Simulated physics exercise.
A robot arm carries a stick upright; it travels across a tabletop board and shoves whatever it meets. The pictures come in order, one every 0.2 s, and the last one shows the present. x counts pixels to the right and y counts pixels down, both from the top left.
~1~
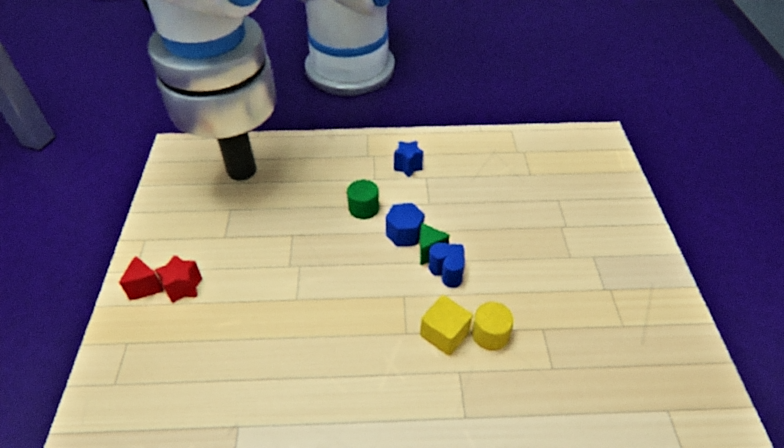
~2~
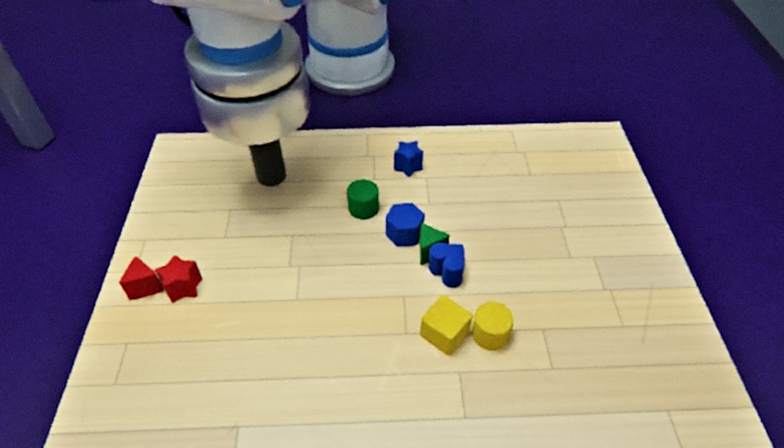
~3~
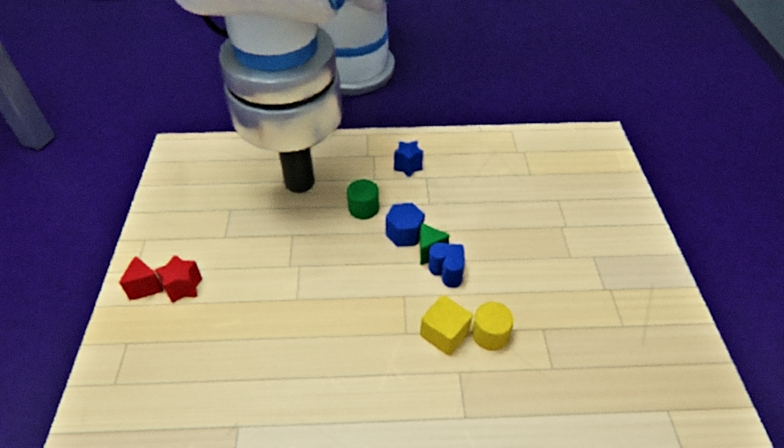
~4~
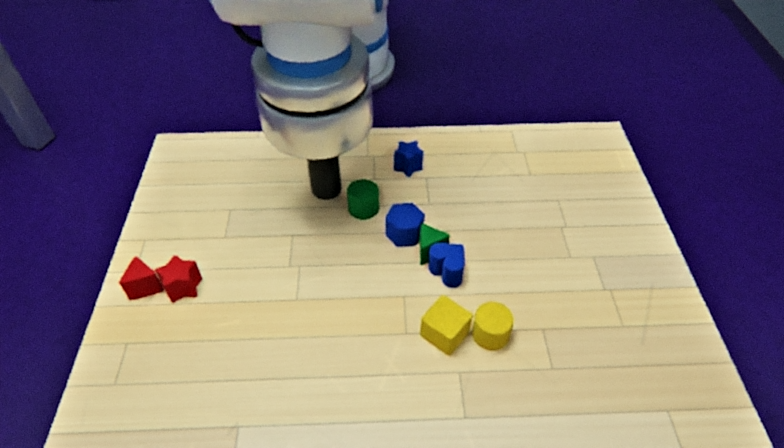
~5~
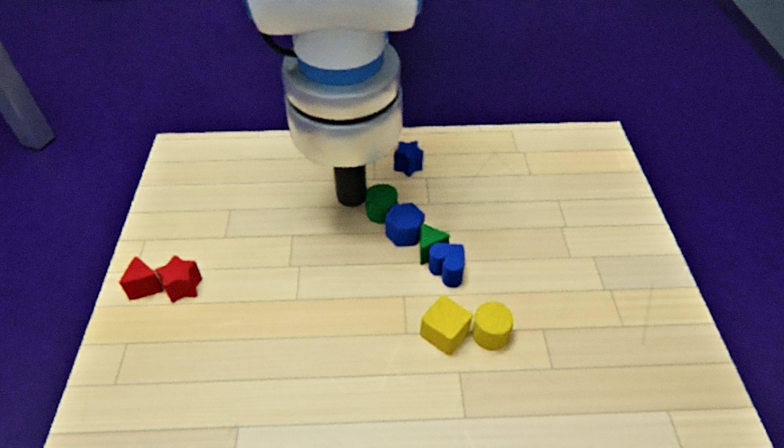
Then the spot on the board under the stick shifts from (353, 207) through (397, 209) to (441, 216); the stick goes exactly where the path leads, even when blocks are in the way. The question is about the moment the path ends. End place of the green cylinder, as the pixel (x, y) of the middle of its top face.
The middle of its top is at (474, 194).
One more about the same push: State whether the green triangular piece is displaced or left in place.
From what I can tell, it won't keep its place.
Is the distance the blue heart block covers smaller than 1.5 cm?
I'd say no.
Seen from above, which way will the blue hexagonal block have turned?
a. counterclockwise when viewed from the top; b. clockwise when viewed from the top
It's b.
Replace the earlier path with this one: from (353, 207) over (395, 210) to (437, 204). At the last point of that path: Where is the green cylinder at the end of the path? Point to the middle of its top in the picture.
It comes to (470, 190).
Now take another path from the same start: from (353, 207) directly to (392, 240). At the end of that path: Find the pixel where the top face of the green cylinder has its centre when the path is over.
Pixel (403, 196).
What follows on the original path. Halfway along, stick (399, 199); green cylinder (431, 194); blue hexagonal block (438, 218), turned 65° clockwise; green triangular piece (443, 246), turned 30° clockwise; blue heart block (456, 267).
At the end, stick (442, 206); green cylinder (474, 194); blue hexagonal block (449, 223), turned 110° clockwise; green triangular piece (442, 249), turned 25° clockwise; blue heart block (457, 269).
